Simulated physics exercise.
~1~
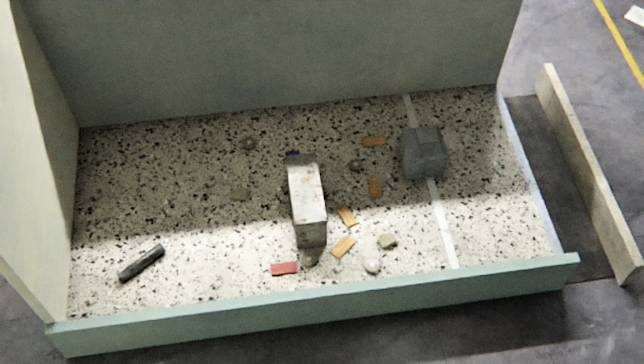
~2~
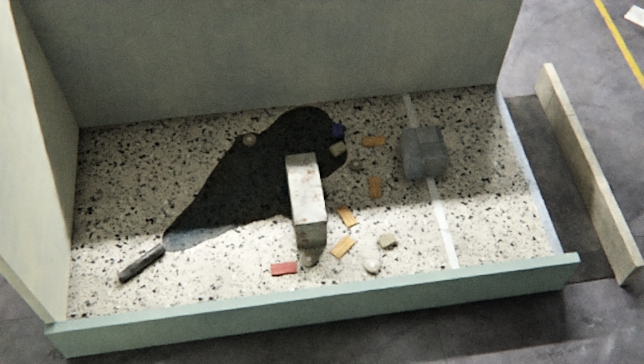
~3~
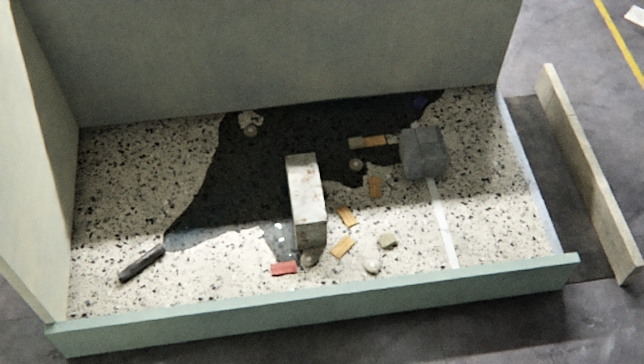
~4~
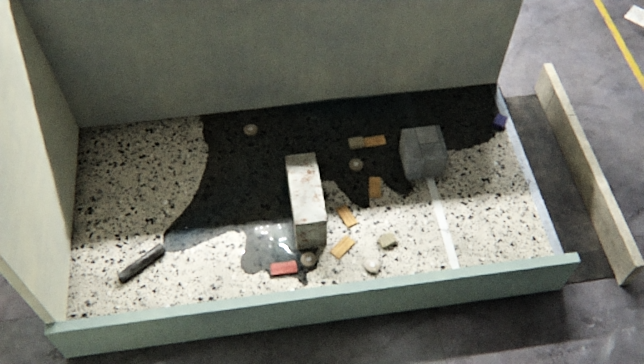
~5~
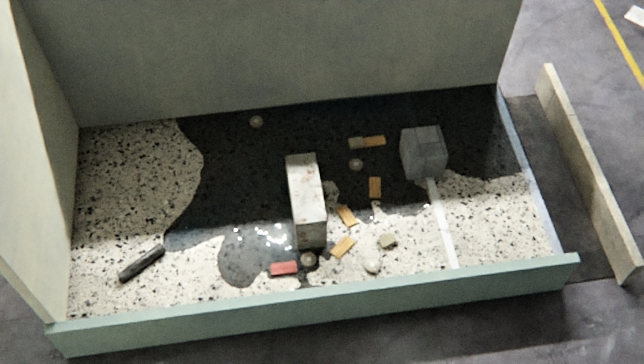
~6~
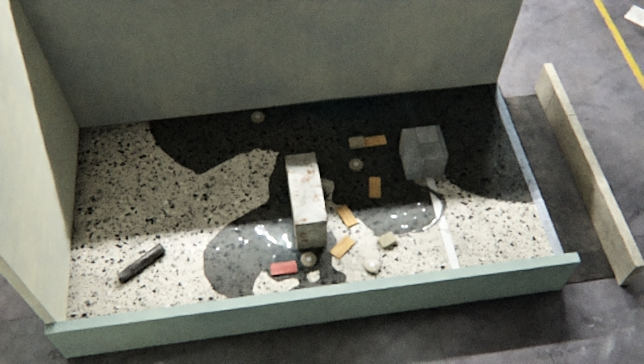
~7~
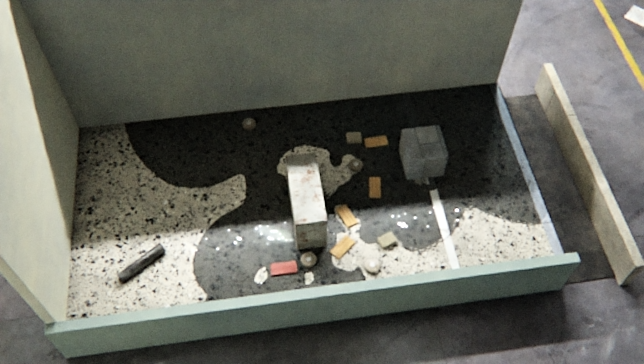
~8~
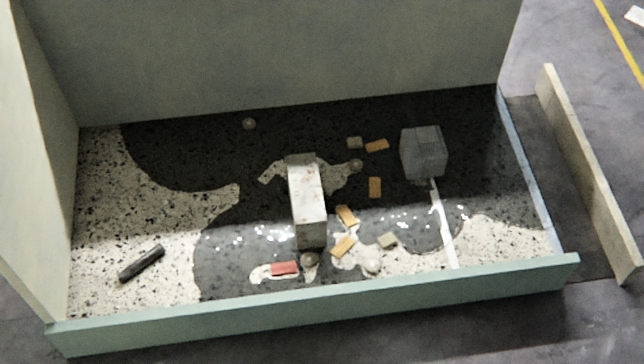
The clip opens on a dry, speckled, walled bay with a pale upright block, a darker block by a painted stripe, and small floats and boards scattered about. Water shoots from a dark pipe end at the lower left, spreading in a dark sheet toward the back wall and past the pale block. A blue float rides right, crosses the stripe, reaches the far edge and goes out. The jet stops, while the water keeps spreading toward the front and right. Finally, pale patches show around the central block, and the red board rests near the front, short of the stripe.
